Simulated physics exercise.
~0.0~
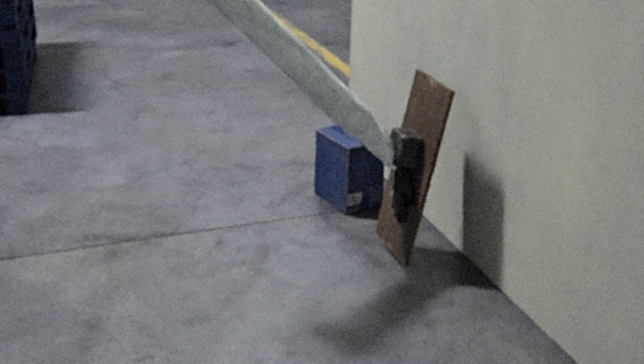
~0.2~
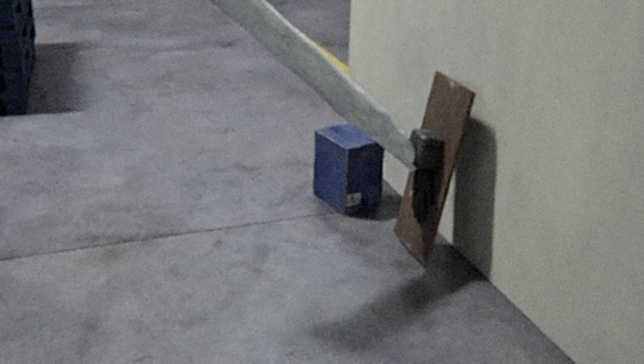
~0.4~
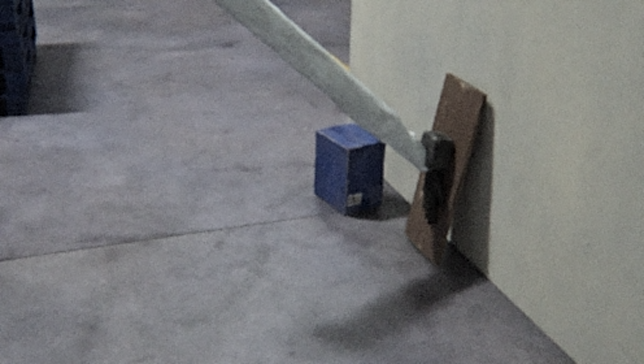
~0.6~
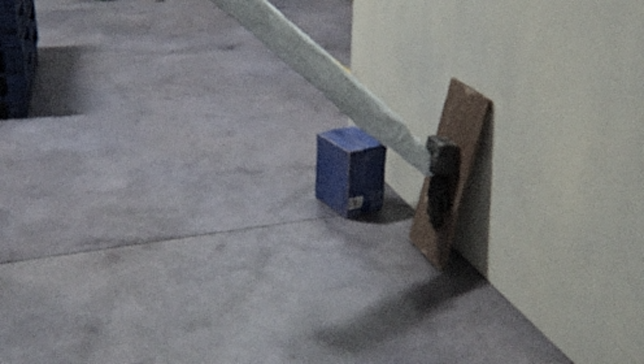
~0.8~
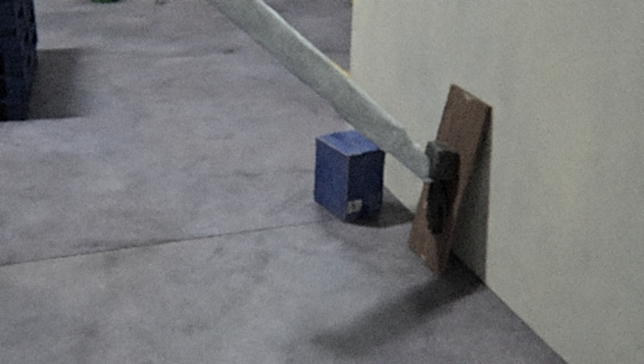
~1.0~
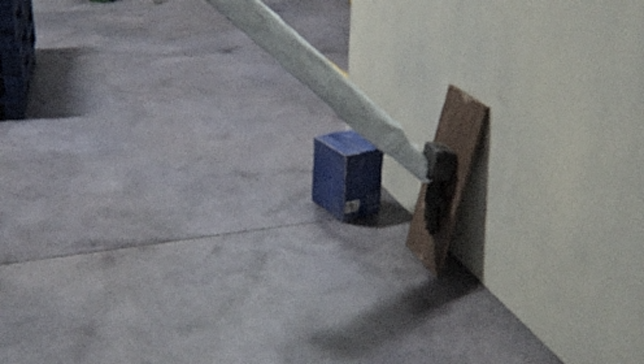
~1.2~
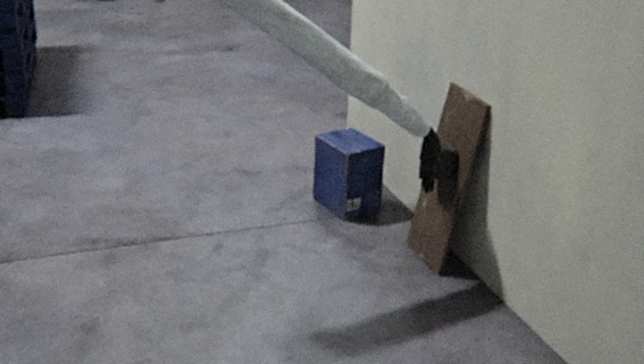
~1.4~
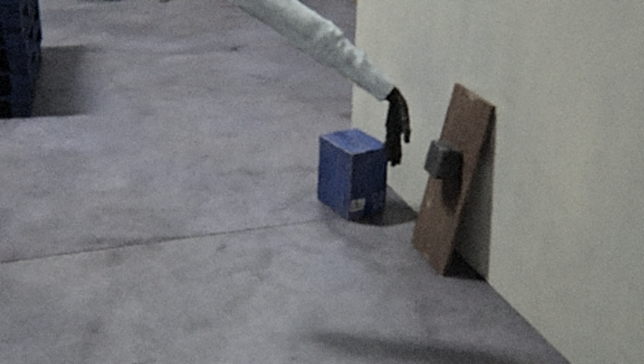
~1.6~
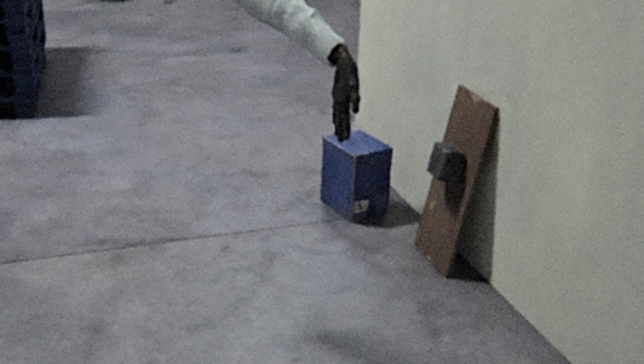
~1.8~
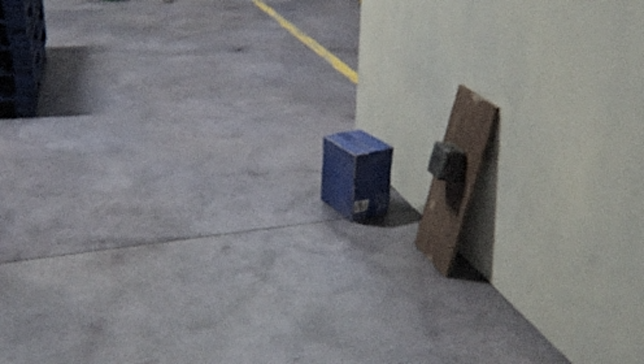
A gloved hand moved a brown board a little to the right and leaned it against a pale wall beside a blue box, then let go and drew back out of view, and the board stayed propped up.
